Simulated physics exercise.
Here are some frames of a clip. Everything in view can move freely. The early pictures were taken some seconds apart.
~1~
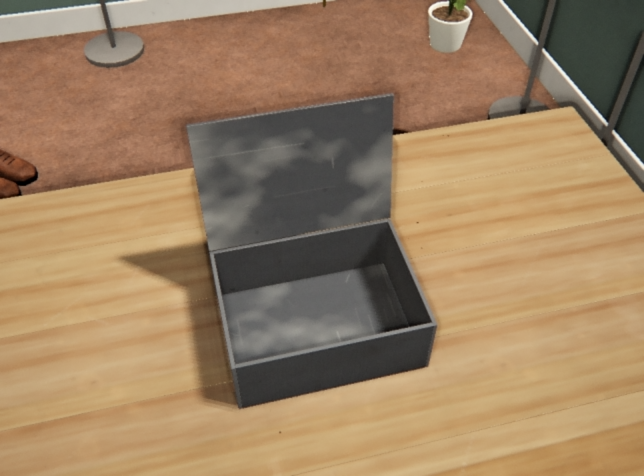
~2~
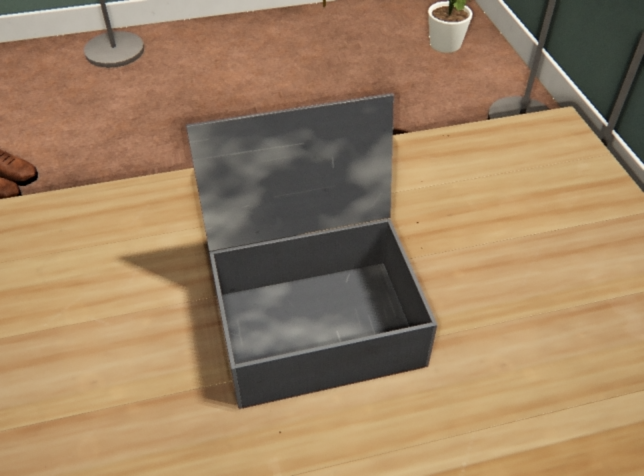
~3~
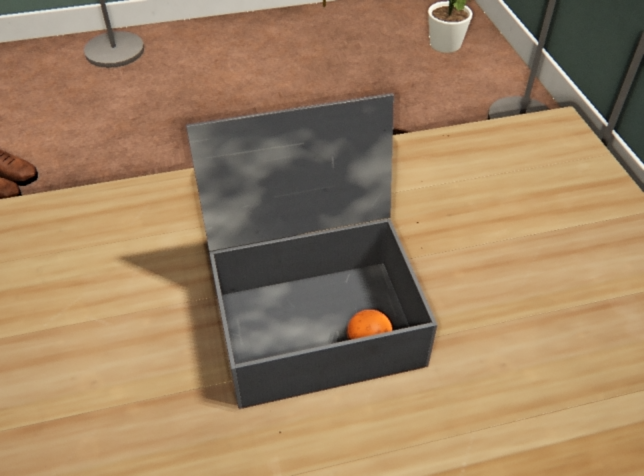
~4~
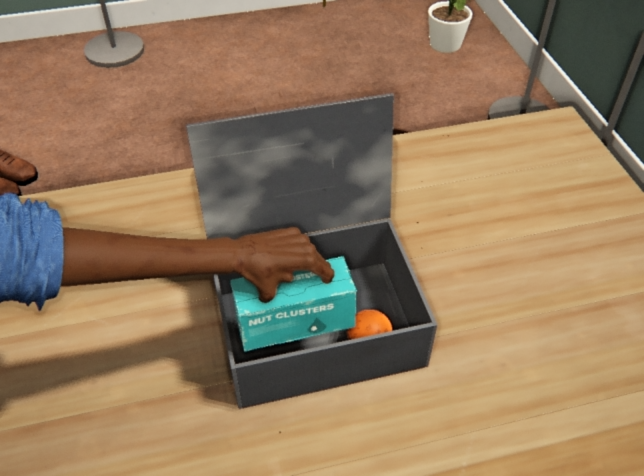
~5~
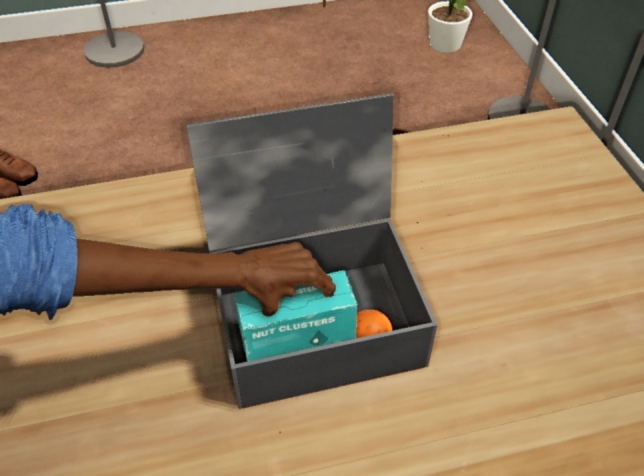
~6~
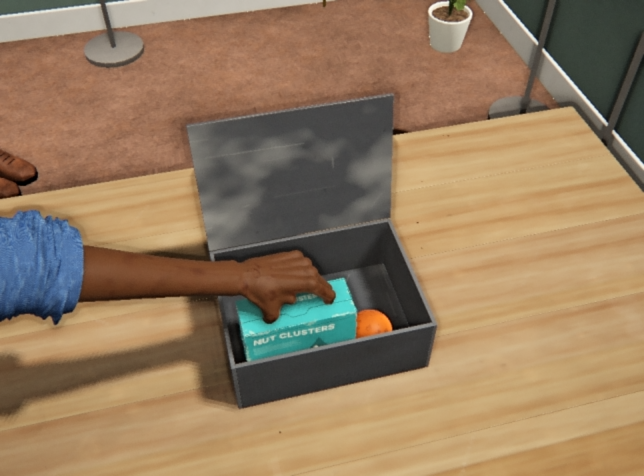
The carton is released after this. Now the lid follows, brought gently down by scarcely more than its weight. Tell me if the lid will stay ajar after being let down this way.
It will not; it shuts.
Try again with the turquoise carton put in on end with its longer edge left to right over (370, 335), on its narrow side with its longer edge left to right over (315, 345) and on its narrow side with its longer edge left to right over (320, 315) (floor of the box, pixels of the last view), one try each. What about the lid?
Going through the three tries, the lid hangs open, then settles all the way, then settles all the way.
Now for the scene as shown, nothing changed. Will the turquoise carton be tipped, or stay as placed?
Result: The turquoise carton remains as it was set.
Then, 1.00 s on from there, lid starting down; turquoise carton shifted a little near (298, 352).
Then, 1.60 s on from there, lid 57° above the rim; turquoise carton shifted a little near (298, 352).
Then, 2.00 s on from there, lid 15° above the rim; turquoise carton shifted a little near (298, 352).
In the end, lid shut; moved from the start, turquoise carton; orange ball unmoved. At the end, from the last picture's camera, turquoise carton near (298, 352).
